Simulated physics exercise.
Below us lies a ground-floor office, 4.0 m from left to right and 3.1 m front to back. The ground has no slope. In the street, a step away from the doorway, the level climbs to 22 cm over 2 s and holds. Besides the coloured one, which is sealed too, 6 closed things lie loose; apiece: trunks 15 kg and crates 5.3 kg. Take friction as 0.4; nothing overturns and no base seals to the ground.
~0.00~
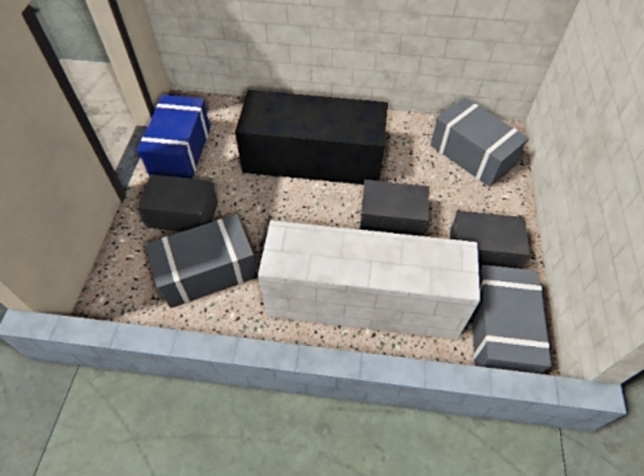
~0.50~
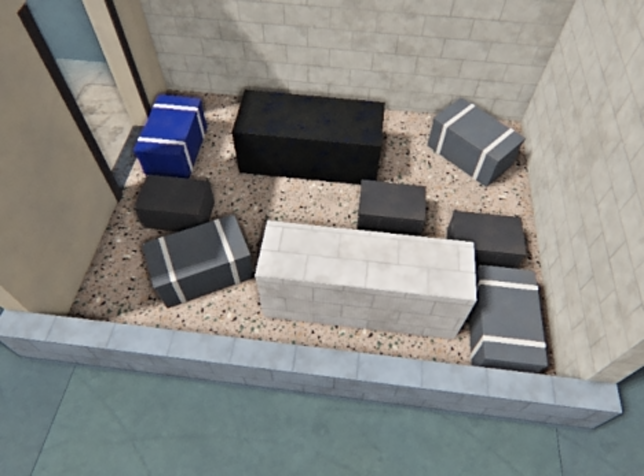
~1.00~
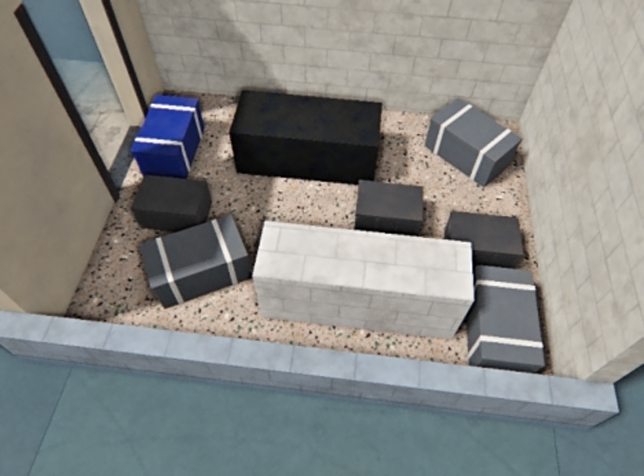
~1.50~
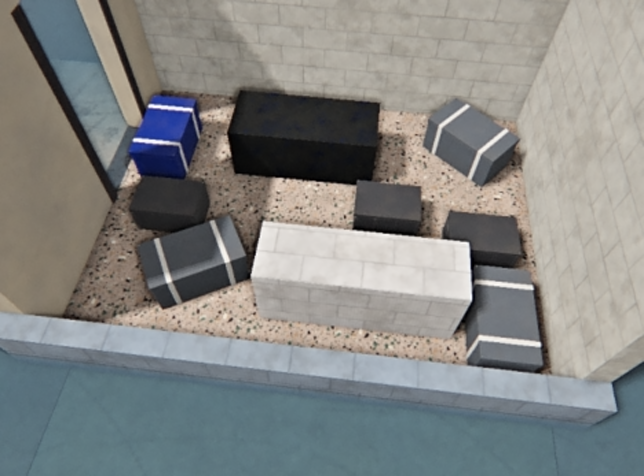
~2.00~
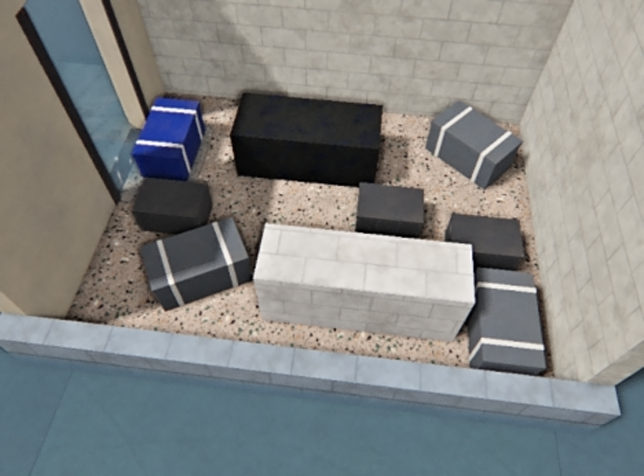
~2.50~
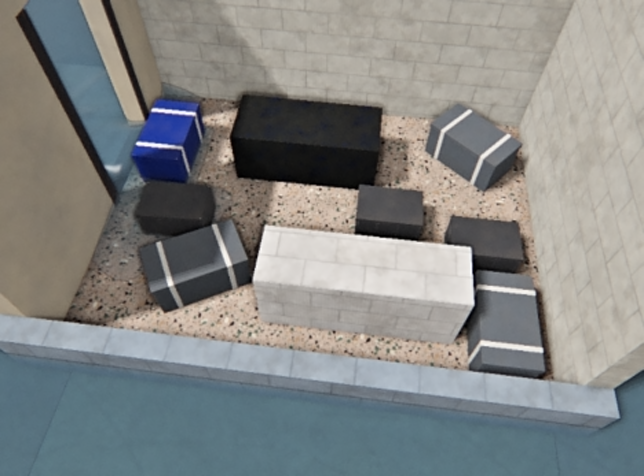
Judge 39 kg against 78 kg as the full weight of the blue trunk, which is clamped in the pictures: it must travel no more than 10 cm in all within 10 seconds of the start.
For it, neither weight holds it.
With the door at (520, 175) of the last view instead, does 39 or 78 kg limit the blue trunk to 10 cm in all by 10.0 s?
In that case only the larger load is enough.
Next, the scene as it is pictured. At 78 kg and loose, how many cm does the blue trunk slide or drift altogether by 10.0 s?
About 40 cm.
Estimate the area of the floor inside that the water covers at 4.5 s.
Some 7.0 m2.
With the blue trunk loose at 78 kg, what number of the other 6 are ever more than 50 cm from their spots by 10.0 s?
That makes 3.
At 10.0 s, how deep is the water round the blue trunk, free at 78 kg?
Roughly 8 cm.
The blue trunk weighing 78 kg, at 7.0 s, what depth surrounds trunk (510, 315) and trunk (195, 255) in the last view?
About 6 and 12 cm.
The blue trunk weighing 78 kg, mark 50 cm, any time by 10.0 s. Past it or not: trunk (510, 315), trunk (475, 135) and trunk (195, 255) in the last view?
In turn: Short of it, under, over.
After 3.5 s the blue trunk would be 48 cm from its start with 39 kg and 38 cm from its start with 78 kg; 7 cm of water round it then.
After 4.5 s the blue trunk would be 48 cm from its start with 39 kg and 39 cm from its start with 78 kg; 6 cm of water round it then.
After 7.0 s the blue trunk would be 48 cm from its start with 39 kg and 39 cm from its start with 78 kg; 8 cm of water round it then.
After 10.0 s the blue trunk would be 48 cm from its start with 39 kg and 39 cm from its start with 78 kg; 8 cm of water round it then.
